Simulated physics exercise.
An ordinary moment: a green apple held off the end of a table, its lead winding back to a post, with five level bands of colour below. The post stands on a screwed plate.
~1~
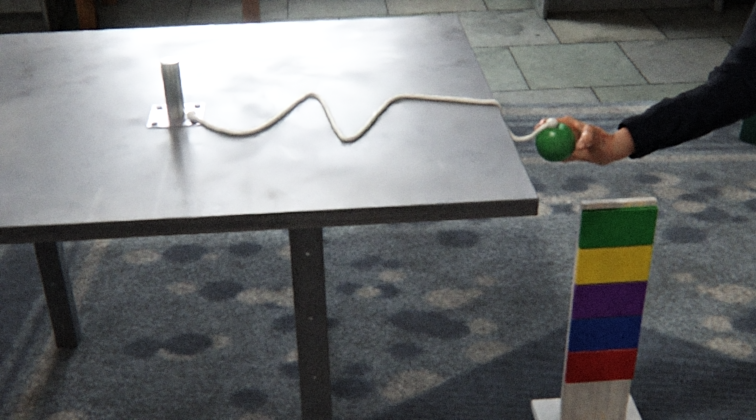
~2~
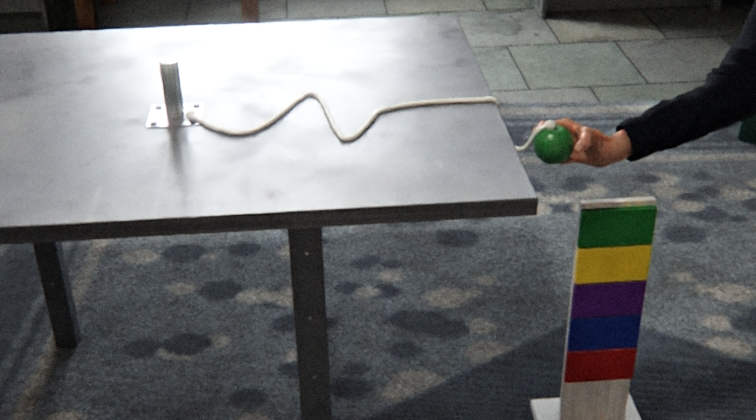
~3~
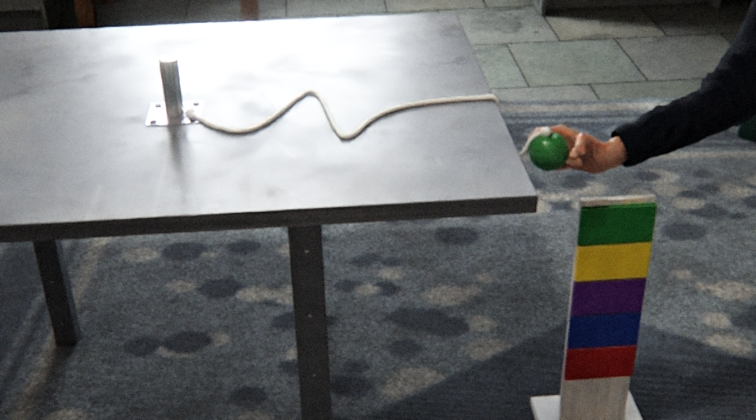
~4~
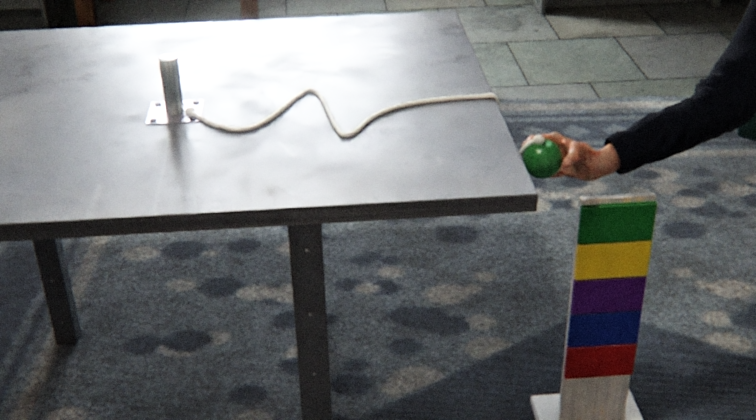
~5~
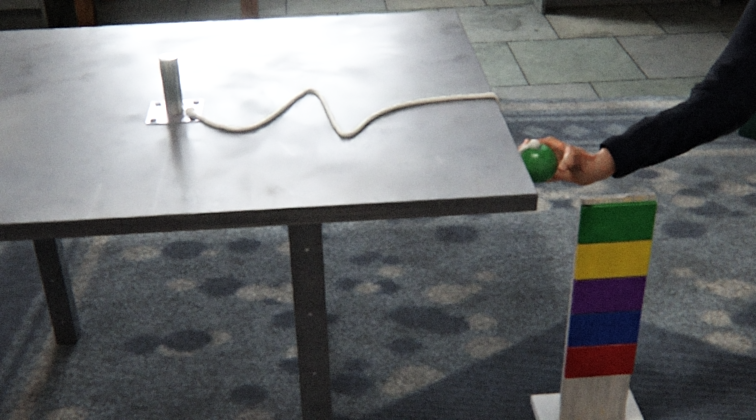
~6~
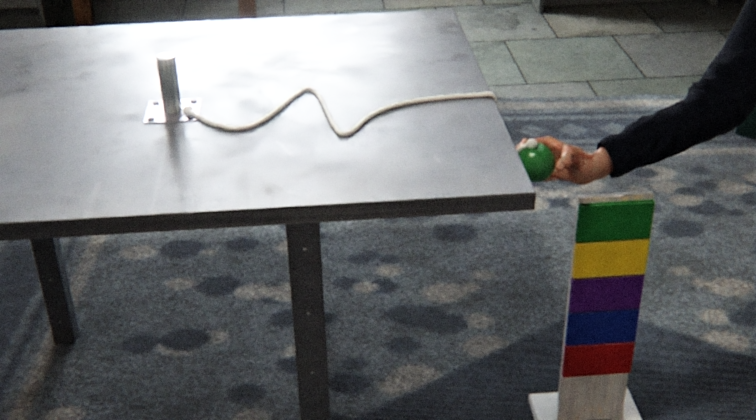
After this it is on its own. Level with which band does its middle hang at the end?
Its middle rests at the red band.
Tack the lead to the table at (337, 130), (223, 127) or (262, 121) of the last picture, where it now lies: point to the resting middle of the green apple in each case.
The places are (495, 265), (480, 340) and (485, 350).
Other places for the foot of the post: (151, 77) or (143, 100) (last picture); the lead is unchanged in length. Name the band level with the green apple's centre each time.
It would be blue; blue.
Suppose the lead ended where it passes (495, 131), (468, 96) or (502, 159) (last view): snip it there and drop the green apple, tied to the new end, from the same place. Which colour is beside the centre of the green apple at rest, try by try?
Try by try: Purple; yellow; blue.
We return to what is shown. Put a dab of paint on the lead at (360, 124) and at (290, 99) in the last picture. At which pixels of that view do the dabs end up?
The first at (494, 124), the second at (346, 103).
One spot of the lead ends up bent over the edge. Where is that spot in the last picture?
It lies at about (349, 133).
Soon after, apple near (457, 352); level with red.
Then, apple near (497, 345); level with red.
At rest, apple near (477, 353); level with red. The red one.
